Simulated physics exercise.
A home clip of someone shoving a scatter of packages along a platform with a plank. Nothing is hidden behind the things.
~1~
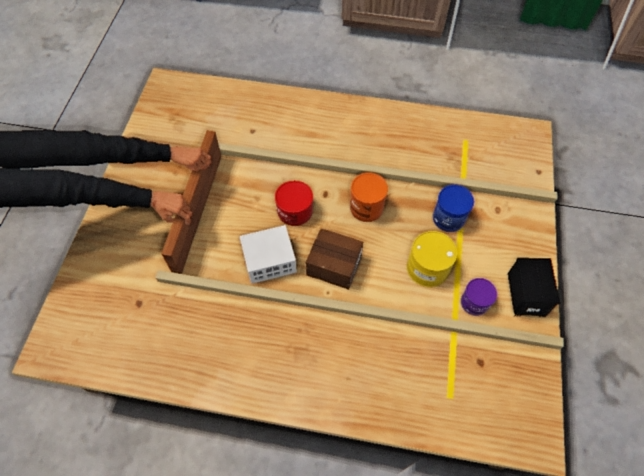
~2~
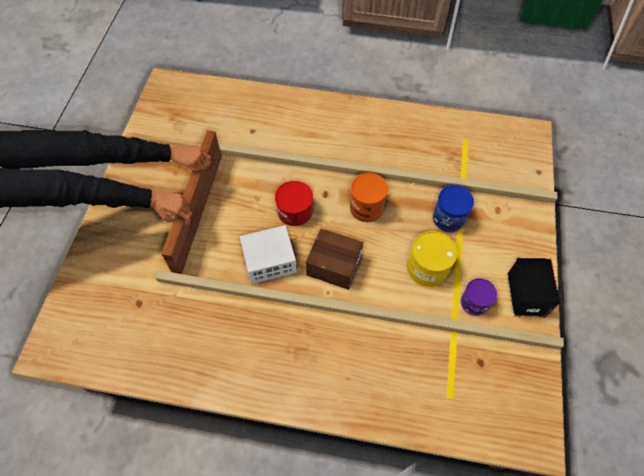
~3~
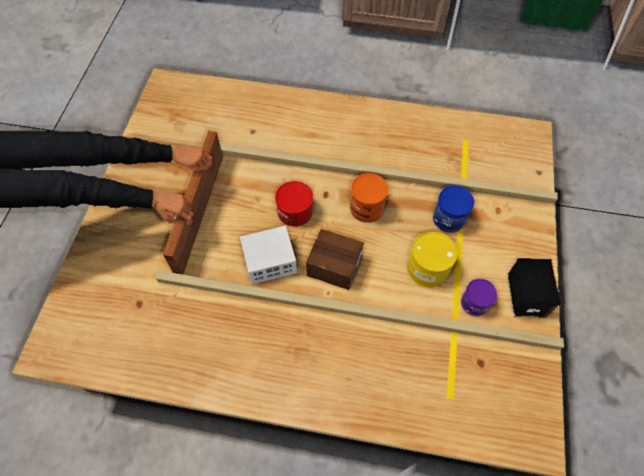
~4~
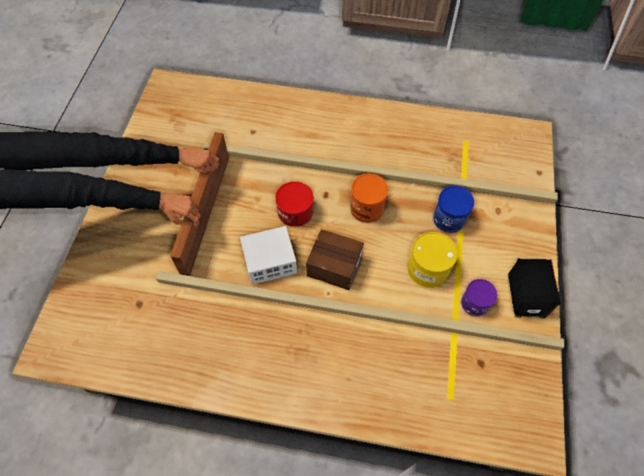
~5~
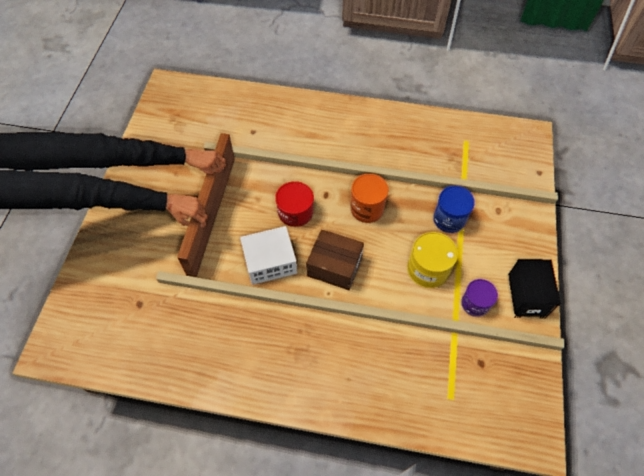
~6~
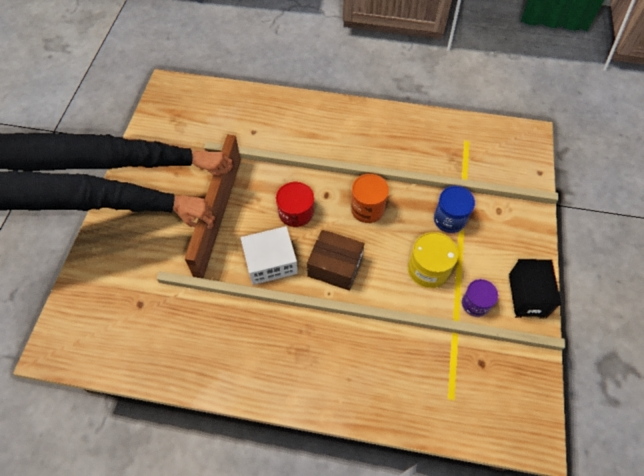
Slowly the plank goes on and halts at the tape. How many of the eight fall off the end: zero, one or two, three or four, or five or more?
Here the number that fall off is zero.
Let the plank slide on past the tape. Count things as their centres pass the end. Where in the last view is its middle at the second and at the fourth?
First at (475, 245), next at (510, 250).
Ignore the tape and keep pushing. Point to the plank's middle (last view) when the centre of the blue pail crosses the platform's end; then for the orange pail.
Its middle is around (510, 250) and around (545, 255).
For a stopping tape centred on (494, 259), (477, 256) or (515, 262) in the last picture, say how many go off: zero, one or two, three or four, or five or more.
The falls would be either one or two; either one or two; more than four.
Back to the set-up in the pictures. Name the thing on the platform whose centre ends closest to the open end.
The black tote ends nearest.
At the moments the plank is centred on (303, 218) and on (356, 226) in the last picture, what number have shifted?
By then 3, and 5.
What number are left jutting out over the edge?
Overhanging: 2.
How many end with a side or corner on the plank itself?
The number is 3.
Soon after, none off yet; black tote at rest near (533, 289); purple pail at rest near (479, 299); blue pail at rest near (453, 210).
In the end, the number that fall off is zero.
